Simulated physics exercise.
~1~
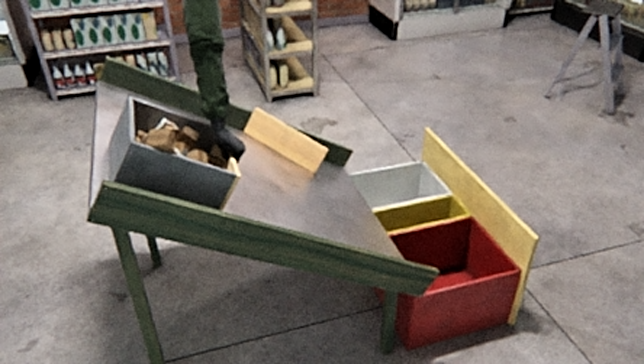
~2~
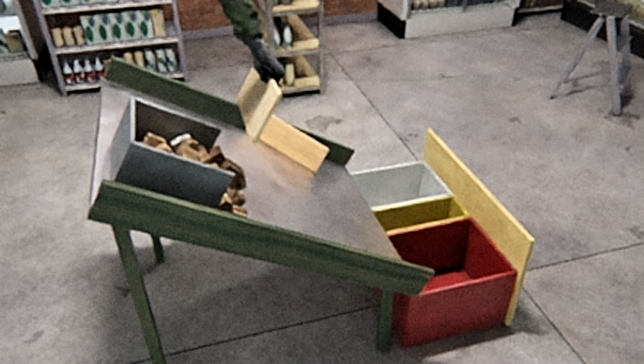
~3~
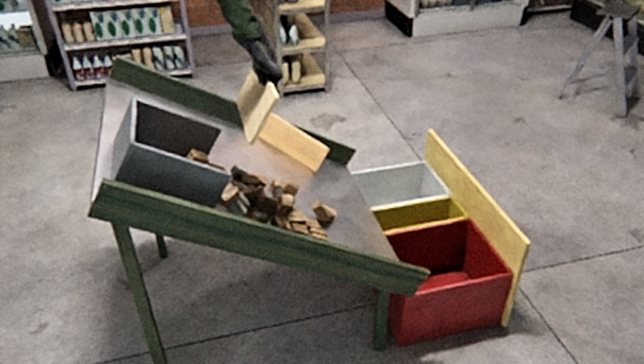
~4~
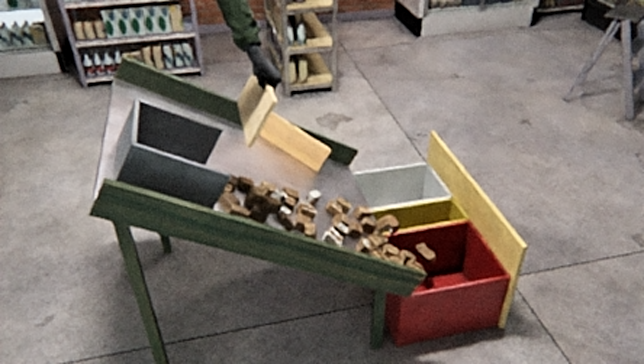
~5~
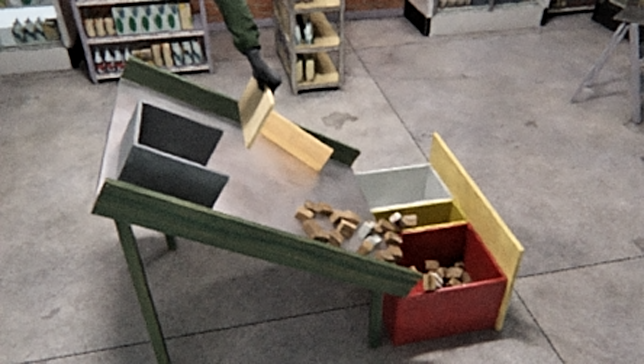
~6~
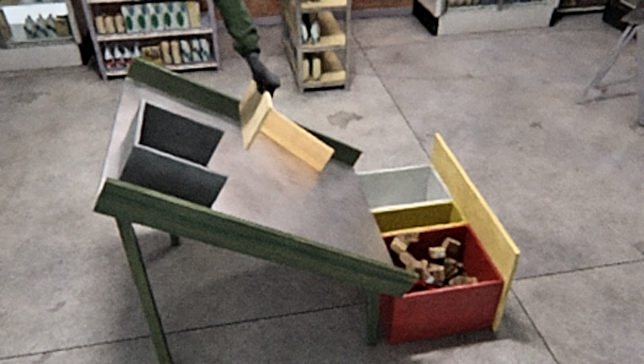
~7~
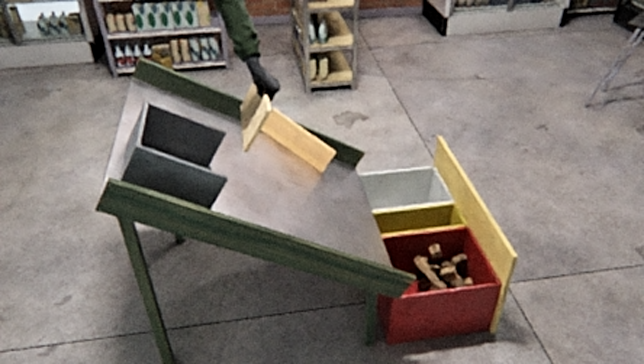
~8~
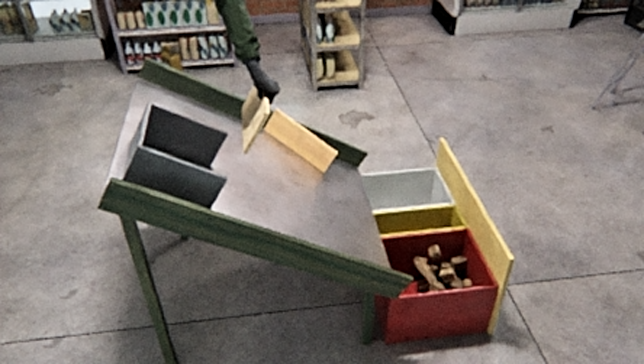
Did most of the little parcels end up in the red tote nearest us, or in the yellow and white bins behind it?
Most of them ended up in the red tote, the one nearest us.
A heap of little brown parcels slid down a tilted table after a dark-gloved hand lifted the gate of a grey pen. They spread out, tumbled off the low edge, and most ended up piled in the red tote, leaving the slope bare.
